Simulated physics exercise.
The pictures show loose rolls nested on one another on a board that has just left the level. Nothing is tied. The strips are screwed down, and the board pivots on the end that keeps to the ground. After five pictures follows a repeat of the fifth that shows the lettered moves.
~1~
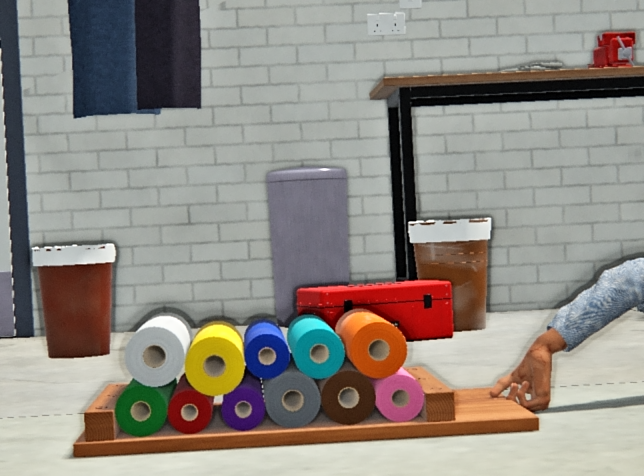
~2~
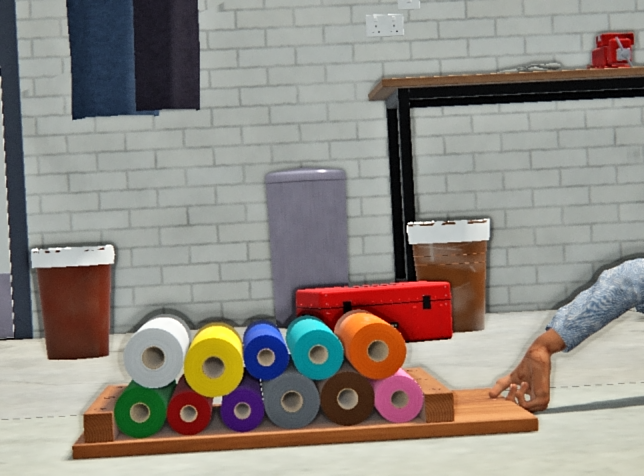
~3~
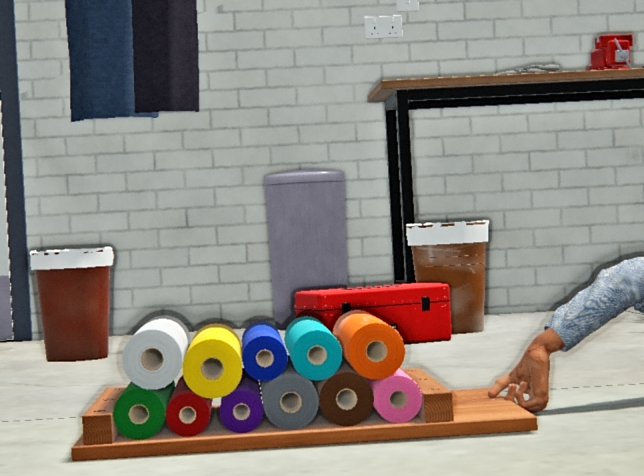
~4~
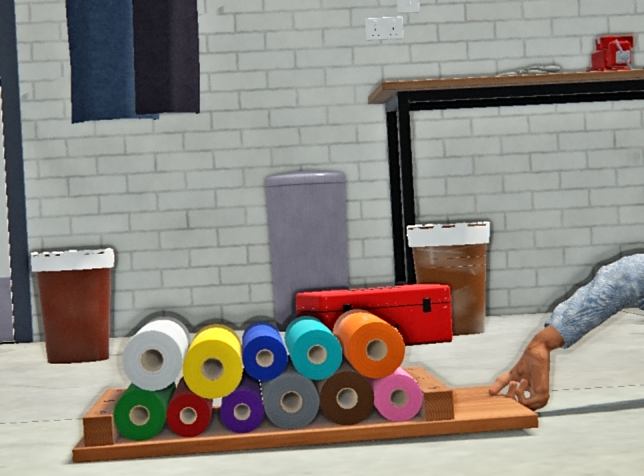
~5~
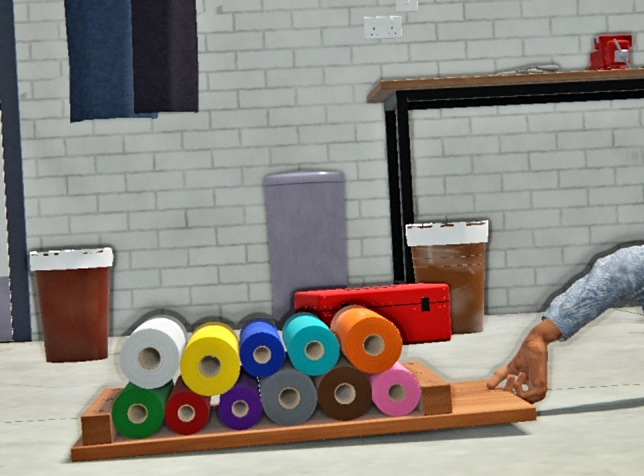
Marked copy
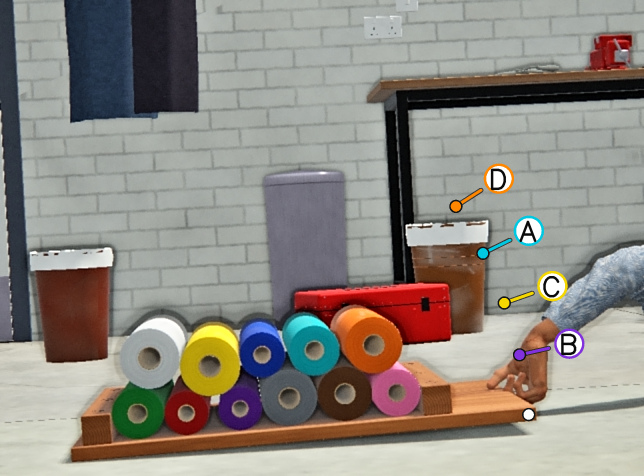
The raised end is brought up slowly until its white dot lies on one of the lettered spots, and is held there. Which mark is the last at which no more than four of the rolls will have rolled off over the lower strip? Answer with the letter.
Stop at D.
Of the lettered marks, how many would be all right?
The number is four.
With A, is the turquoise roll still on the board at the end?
Yes.
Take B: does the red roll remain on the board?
Yes, with B.
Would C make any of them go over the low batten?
Yes.
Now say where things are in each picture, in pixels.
Red roll (190, 412); purple roll (243, 409); grey roll (293, 400), in the first picture.
Grey roll (292, 401); brown roll (348, 399), in the second picture.
Board (300, 407); brown roll (346, 399); pink roll (398, 399); white roll (152, 359), in the third picture.
Board (301, 407); green roll (140, 415); red roll (188, 415), in the fourth picture.
Board (299, 403); green roll (138, 413); red roll (186, 413), in the fifth picture.
On the marked copy, A at (483, 253); B at (519, 355); C at (505, 303); D at (456, 207); the white dot at (529, 415).
Taking D. A third of the way, board at 17°.
Two thirds of the way, board at 30°.
When it is over, board at 30°, three over the low batten (yellow, white, blue).
As for the rest, A three over the low batten (yellow, white, blue); B one over the low batten (white); C two over the low batten (yellow, white).
